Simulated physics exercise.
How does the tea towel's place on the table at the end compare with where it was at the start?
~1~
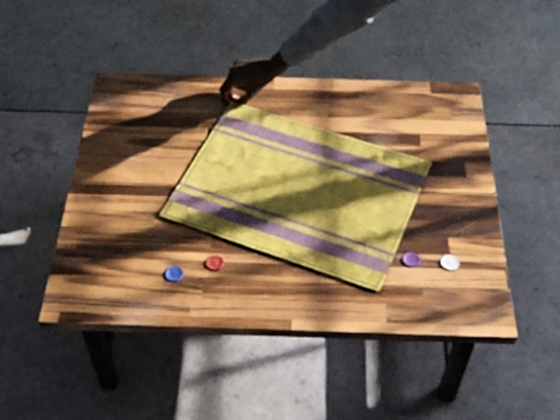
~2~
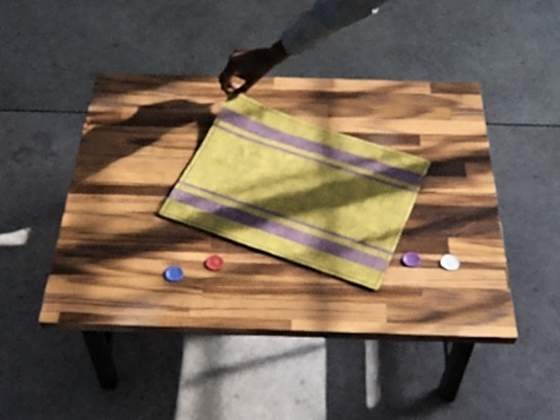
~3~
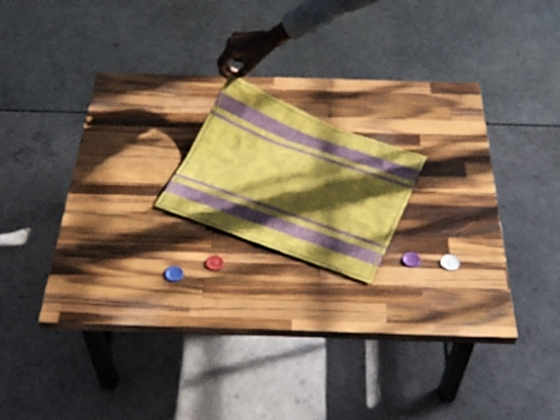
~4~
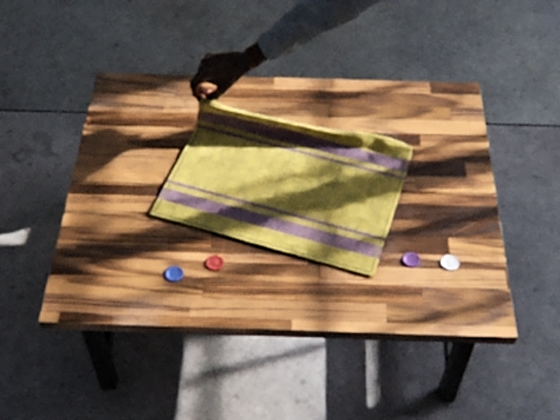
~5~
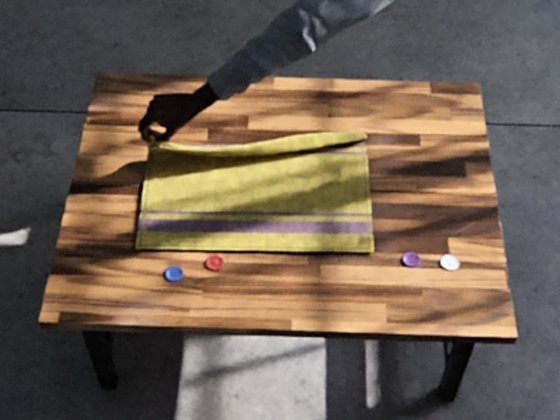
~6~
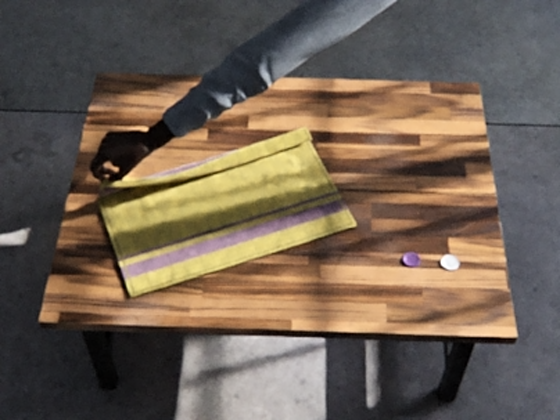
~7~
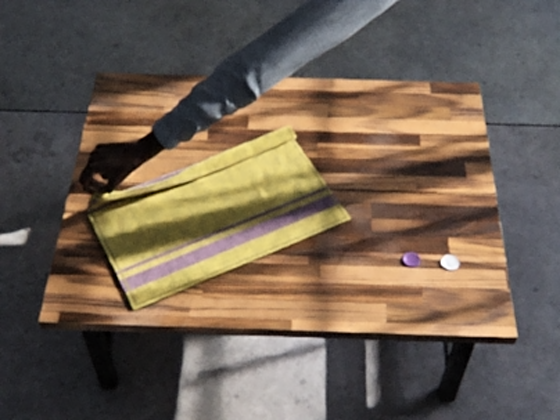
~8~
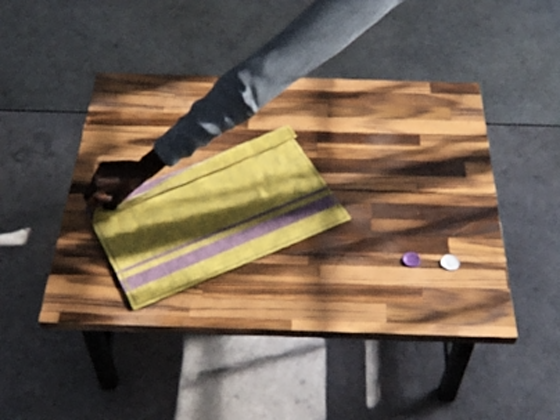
It starts around the middle of the table and ends farther to the left and somewhat nearer the front edge.
